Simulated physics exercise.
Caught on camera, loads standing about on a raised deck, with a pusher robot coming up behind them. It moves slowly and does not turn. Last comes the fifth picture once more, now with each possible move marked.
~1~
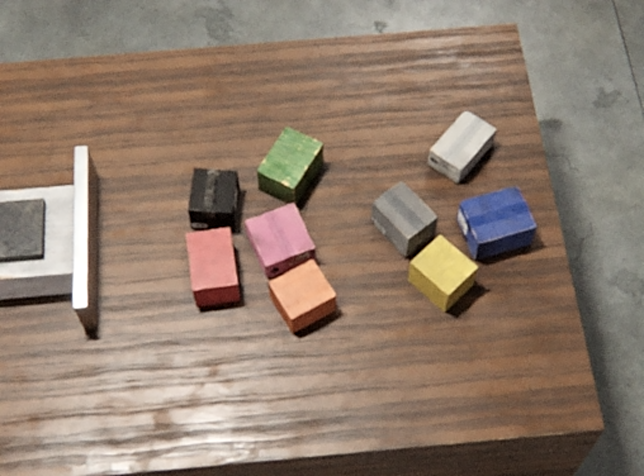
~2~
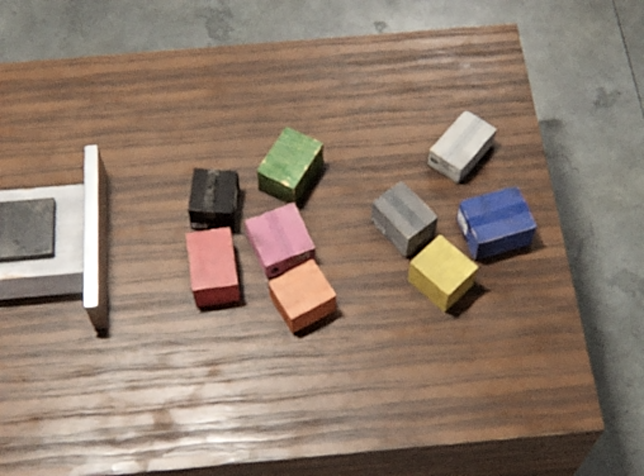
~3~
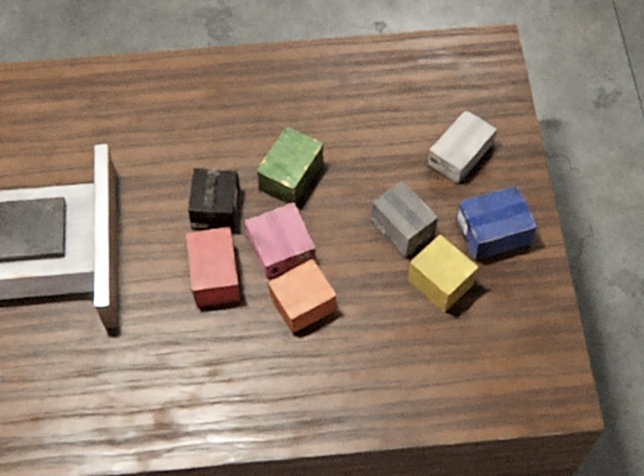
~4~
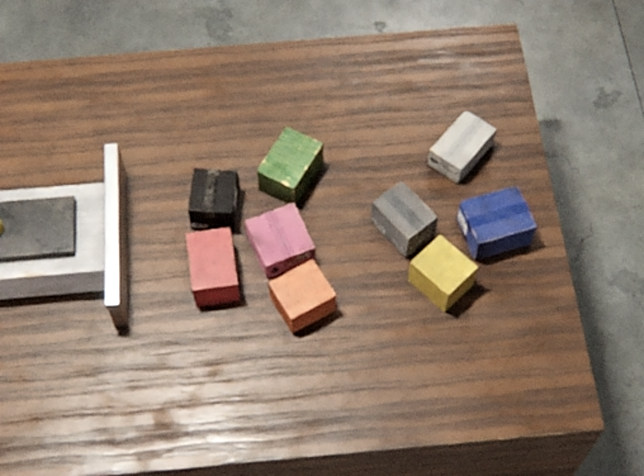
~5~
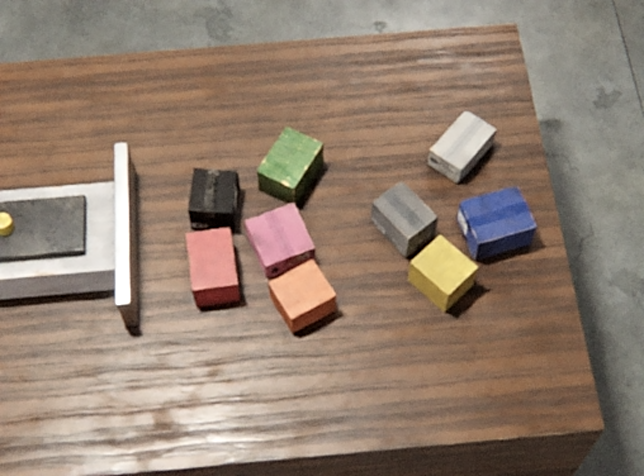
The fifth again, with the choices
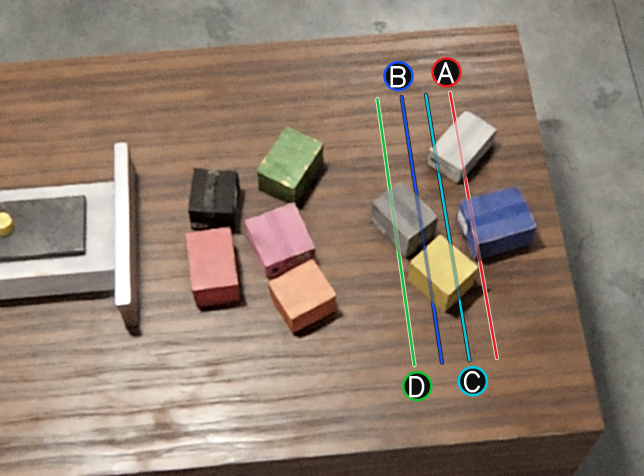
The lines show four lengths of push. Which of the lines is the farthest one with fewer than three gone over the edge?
A is the last line within the limit.
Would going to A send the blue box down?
By then, yes.
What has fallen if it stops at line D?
The blue box goes over.
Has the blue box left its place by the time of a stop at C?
Yes.
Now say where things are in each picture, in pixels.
The first frame shows robot (5, 230); yellow crate (442, 274); orange crate (303, 297).
The second frame shows robot (15, 229); pink parcel (280, 241).
The third frame shows robot (26, 228); green crate (290, 167).
The fourth frame shows robot (37, 228); grey box (404, 220).
The fifth frame shows robot (47, 227); blue box (496, 223); yellow crate (442, 274); orange crate (303, 297).
On the marked copy, A at (472, 217); B at (421, 222); C at (446, 219); D at (395, 224).
Taking A. A third of the way, robot (173, 216); orange crate (333, 301); green crate (317, 160).
Two thirds of the way, robot (299, 206); blue box (551, 217); grey box (494, 209).
When it is over, robot (398, 197); grey box over the edge; blue box over the edge; two fallen.
As for the rest, B is within the limit but short; C is within the limit but short; D is within the limit but short.
